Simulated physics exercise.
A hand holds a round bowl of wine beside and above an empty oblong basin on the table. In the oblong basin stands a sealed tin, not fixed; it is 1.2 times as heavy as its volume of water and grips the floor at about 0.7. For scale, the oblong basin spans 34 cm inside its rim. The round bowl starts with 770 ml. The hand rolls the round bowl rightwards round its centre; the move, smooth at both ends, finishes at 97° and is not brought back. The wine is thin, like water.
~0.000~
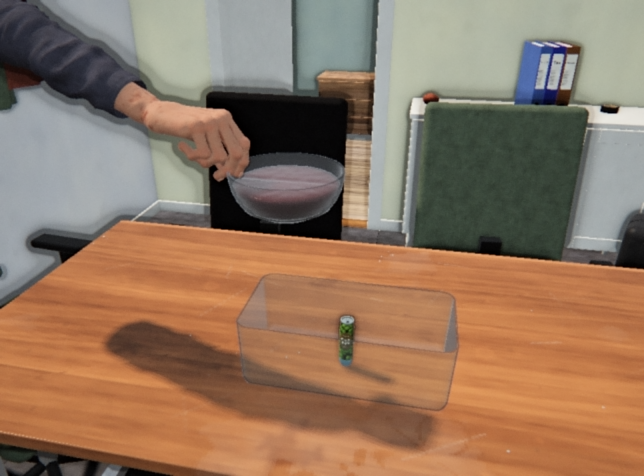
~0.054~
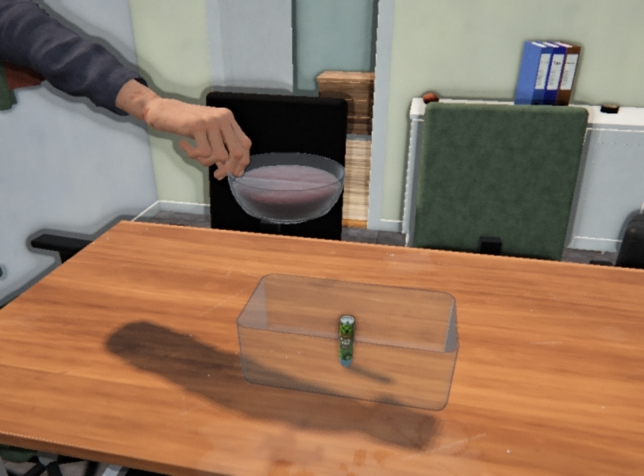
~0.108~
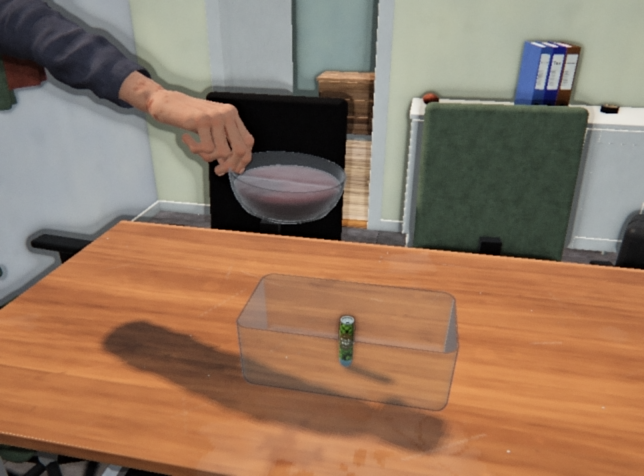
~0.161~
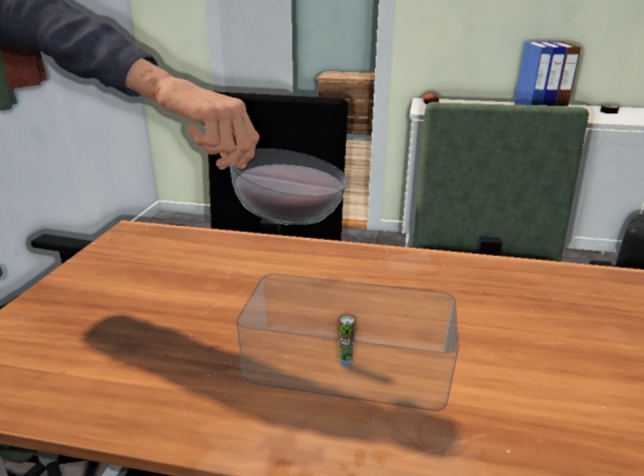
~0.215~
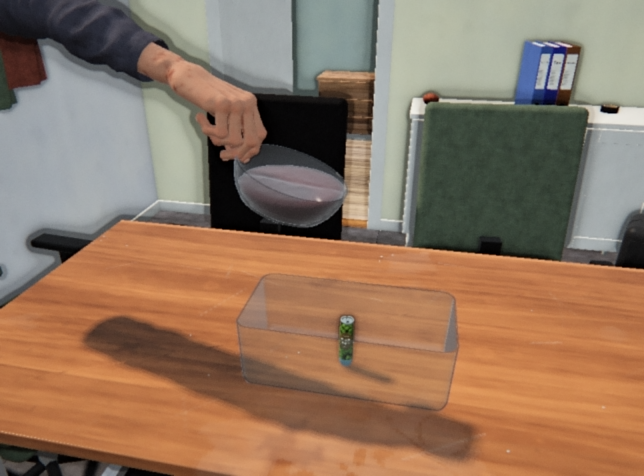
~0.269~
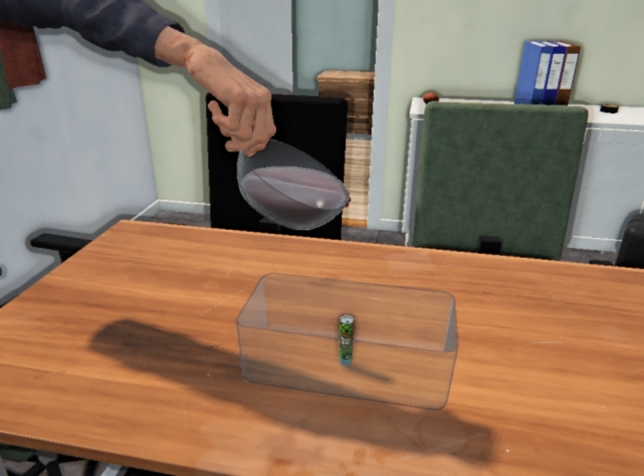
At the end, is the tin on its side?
It falls.
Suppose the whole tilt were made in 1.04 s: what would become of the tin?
Then it goes over.
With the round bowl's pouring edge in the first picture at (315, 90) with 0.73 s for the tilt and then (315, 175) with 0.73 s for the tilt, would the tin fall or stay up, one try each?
First it topples; then it stays up.
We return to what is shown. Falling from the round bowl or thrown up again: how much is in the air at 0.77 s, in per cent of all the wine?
About 10 per cent.
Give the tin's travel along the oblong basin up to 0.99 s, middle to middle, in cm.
About 7 cm.
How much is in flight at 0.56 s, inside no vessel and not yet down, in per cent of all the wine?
Some 58 per cent.
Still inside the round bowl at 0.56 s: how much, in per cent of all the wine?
About 16 per cent.
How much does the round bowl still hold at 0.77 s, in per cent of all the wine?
Near 1 in a hundred.
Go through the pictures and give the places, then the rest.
In the first frame, tilt 0°; pouring edge (343, 175); surface from (237, 177) to (341, 185); the oblong basin's rim runs from (251, 298) to (456, 322); the tin's top is at (347, 322).
In the second frame, tilt 1°; pouring edge (344, 177); surface from (237, 177) to (341, 186).
In the third frame, tilt 5°; pouring edge (345, 181); surface from (238, 175) to (341, 187).
In the fourth frame, tilt 11°; pouring edge (346, 187); surface from (240, 174) to (343, 189).
In the fifth frame, tilt 19°; pouring edge (346, 195); surface from (242, 173) to (346, 191).
In the sixth frame, tilt 29°; pouring edge (345, 204); surface from (246, 175) to (343, 196); 4 per cent is over the edge.
After 0.56 s the tilt is 84° and 16 per cent is still to pour; the tin stands where it began.
After 0.77 s the tilt is 97° and 1 per cent is still to pour; the tin leans 21°.
After 0.99 s the tilt is 97° and 0 per cent is still to pour; the tin lies on its side.
After 1.23 s the tilt is 97° and 0 per cent is still to pour; the tin lies on its side.
In the end the tin lies on its side.
